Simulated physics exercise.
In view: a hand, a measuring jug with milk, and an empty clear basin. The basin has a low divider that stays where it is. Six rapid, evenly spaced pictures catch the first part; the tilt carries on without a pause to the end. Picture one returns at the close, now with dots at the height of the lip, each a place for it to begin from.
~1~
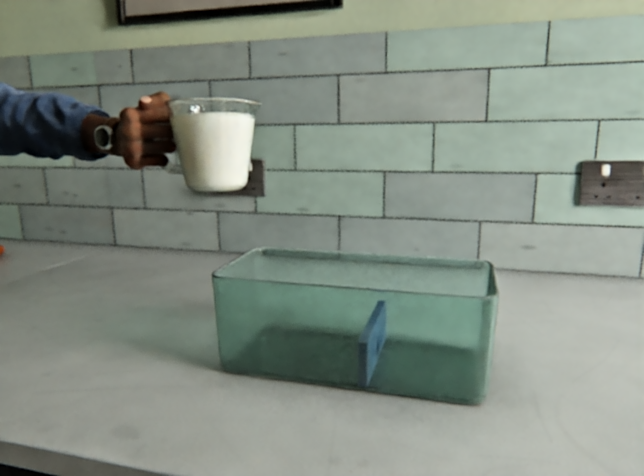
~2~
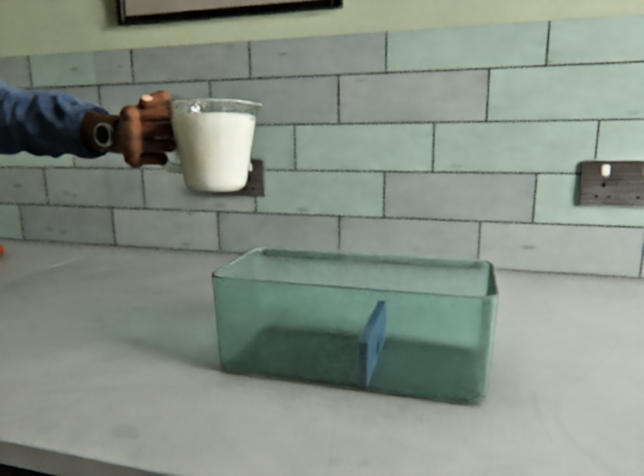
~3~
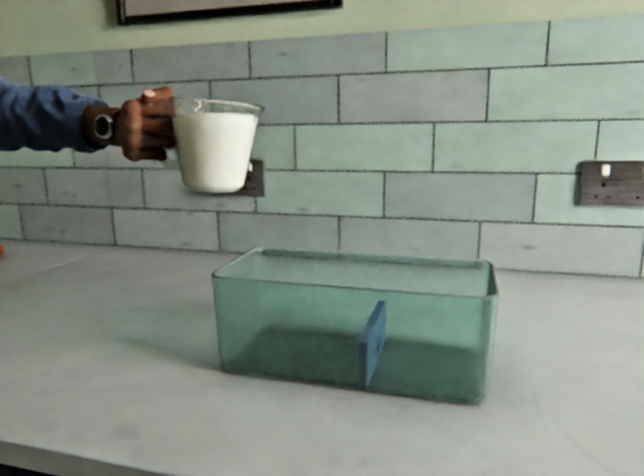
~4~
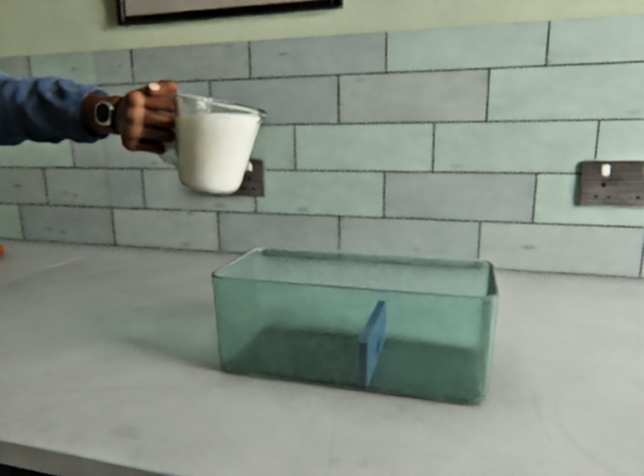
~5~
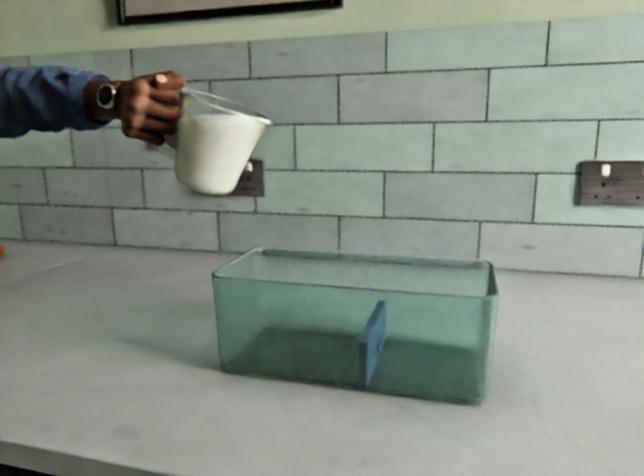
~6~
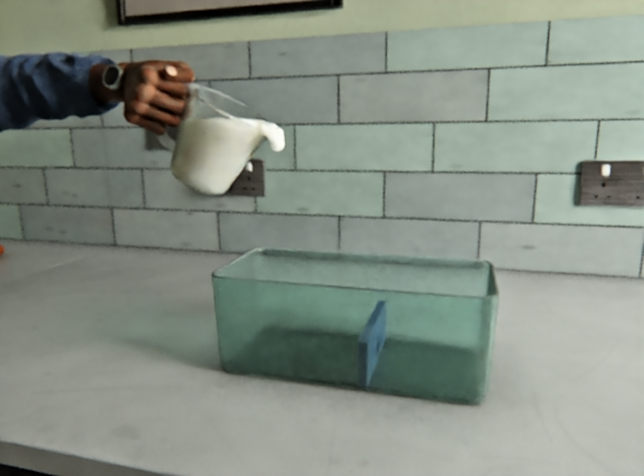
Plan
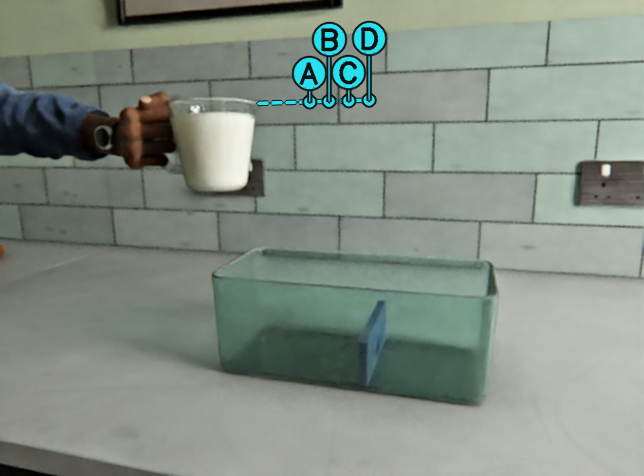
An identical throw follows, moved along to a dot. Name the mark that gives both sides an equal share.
The best dot is A.
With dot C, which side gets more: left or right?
The right one.
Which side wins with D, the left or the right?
The right one.
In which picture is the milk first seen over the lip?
Picture 6.
In cyan, A at (309, 101); B at (329, 101); C at (348, 100); D at (369, 100).
Choosing A, about 48 % ends left of the wall and 51 % right of it.
Choosing B, about 13 % ends left of the wall and 86 % right of it.
Choosing C, about 3 % ends left of the wall and 96 % right of it.
Choosing D, about 2 % ends left of the wall and 96 % right of it.
